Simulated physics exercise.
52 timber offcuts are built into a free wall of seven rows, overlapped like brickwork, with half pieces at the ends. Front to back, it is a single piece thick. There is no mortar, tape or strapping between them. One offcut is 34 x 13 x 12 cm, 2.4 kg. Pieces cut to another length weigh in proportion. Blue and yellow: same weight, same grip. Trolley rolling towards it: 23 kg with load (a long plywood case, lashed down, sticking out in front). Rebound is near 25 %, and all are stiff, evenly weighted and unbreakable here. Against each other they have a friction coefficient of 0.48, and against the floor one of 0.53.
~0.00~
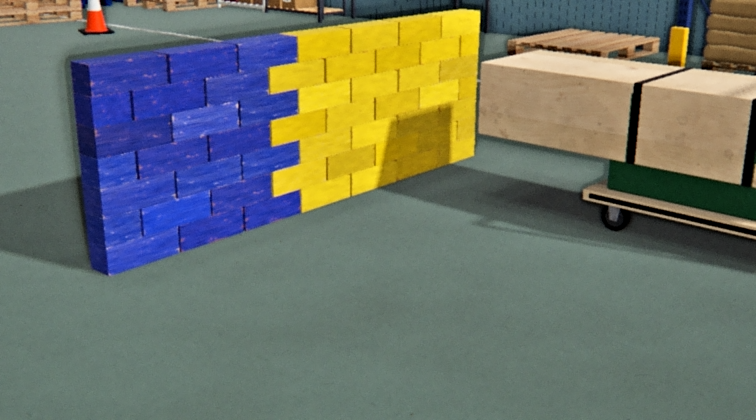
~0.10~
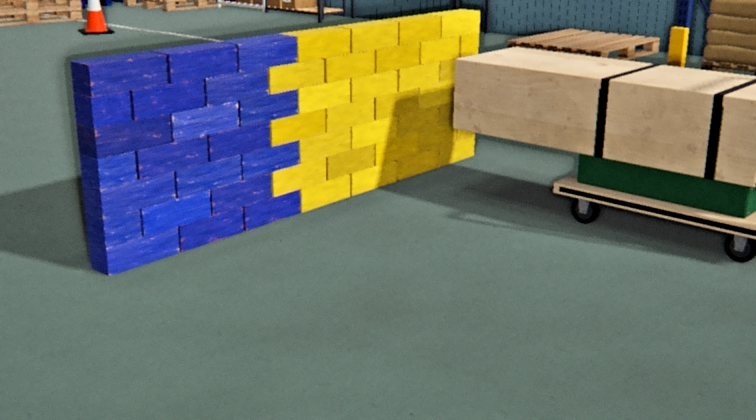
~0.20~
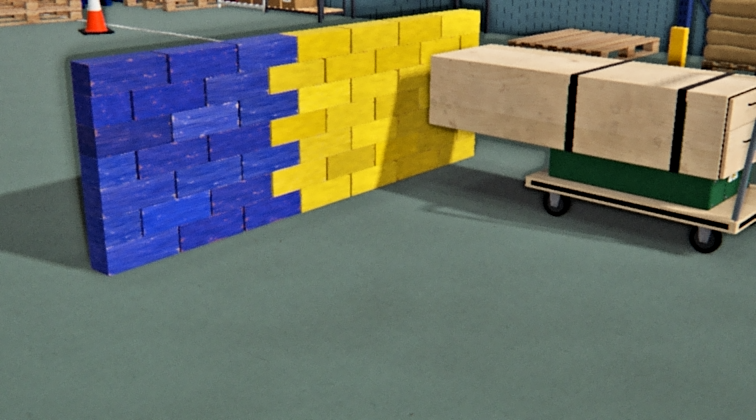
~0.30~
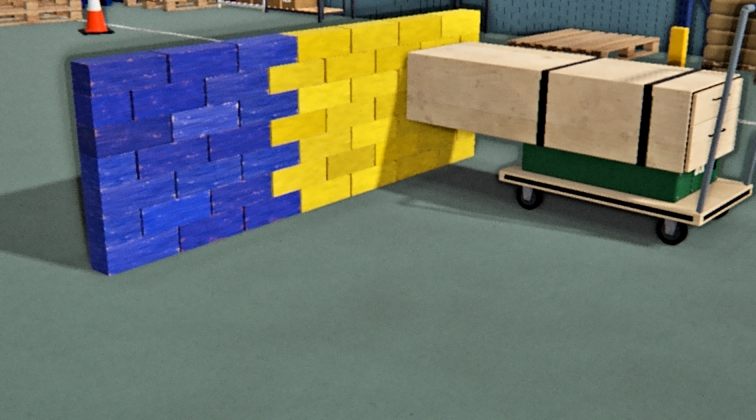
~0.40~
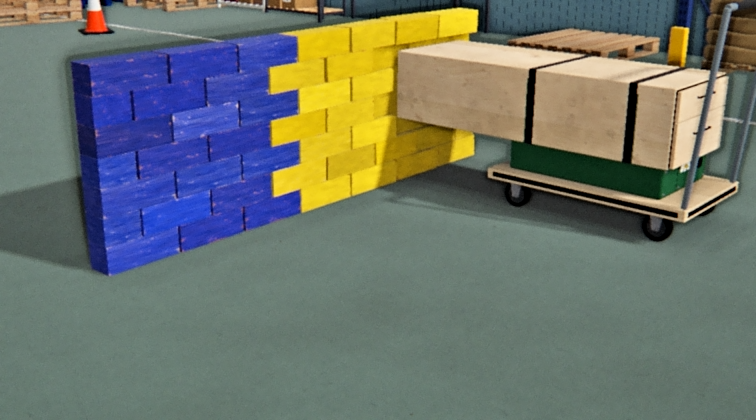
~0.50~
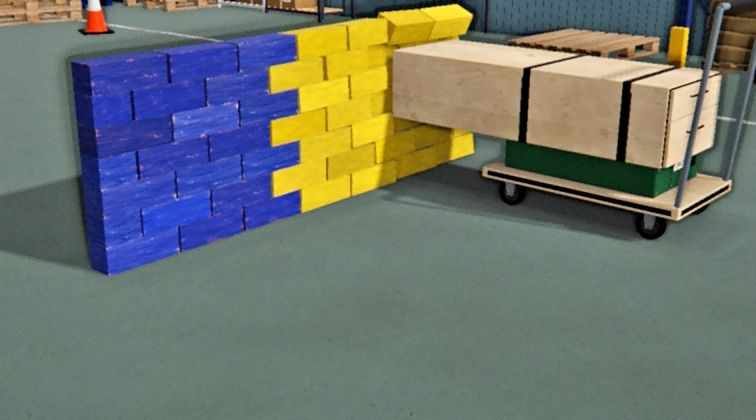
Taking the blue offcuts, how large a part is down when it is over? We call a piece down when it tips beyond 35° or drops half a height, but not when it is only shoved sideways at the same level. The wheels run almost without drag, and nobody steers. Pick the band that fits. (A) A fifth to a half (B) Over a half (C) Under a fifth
The answer is C.
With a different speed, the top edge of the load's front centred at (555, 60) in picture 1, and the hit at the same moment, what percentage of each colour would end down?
Blue 0%, yellow 60%.
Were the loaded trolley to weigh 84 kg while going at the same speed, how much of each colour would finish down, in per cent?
Blue 0, yellow 50 %.
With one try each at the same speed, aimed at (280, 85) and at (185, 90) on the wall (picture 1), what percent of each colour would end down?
For blue it's 40 then 50 per cent, for yellow 40 then 0 per cent.
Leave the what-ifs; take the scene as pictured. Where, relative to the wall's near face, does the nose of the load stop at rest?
10 cm past it.
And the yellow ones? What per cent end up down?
Colour yellow - 60 percent down at the end.
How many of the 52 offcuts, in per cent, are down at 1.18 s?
35 %.
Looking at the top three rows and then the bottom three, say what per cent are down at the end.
For the top it's 50 in a hundred, for the bottom 20 in a hundred.
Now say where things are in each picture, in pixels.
In the first frame (each place is the centre of the face we see best), load (490, 86) 47 cm short of the wall; top blue offcut (205, 64); top yellow offcut (325, 45); all as stacked.
The second frame shows load (464, 82) 32 cm short of the wall; top blue offcut (205, 64).
The third frame shows load (439, 78) 17 cm short of the wall; top blue offcut (205, 64).
The fourth frame shows load (416, 74) 20 mm short of the wall; top blue offcut (205, 64).
The fifth frame shows load (406, 72) 46 mm into the wall's line; top blue offcut (205, 64); steepest lean 4°, the offcut at (418, 30); 17 have shifted.
The sixth frame shows load (401, 72) 8 cm into the wall's line; top blue offcut (205, 64); top yellow offcut (323, 43) moved 16 mm; steepest lean 25°, the offcut at (412, 33); 23 have shifted.
By 0.70 s, load 11 cm past the wall's line, still rolling; none of the 21 blue offcuts down (2 of 52 in all colours); top blue offcut unmoved; top yellow offcut tilted 20°.
By 0.94 s, load 12 cm past the wall's line, stopped; none of the 21 blue offcuts down (17 of 52 in all colours); top blue offcut unmoved; top yellow offcut tilted 53°, 53 mm lower.
By 1.18 s, load 12 cm past the wall's line, stopped; none of the 21 blue offcuts down (18 of 52 in all colours); top blue offcut unmoved; top yellow offcut on its side.
When it is over (2.0 s), load 12 cm past the wall's line, stopped; none of the 21 blue offcuts down (18 of 52 in all colours); top blue offcut unmoved; top yellow offcut upside down. That is 0 per cent. In pixels of the last frame, middles, top blue offcut near (195, 62), top yellow offcut near (203, 190).
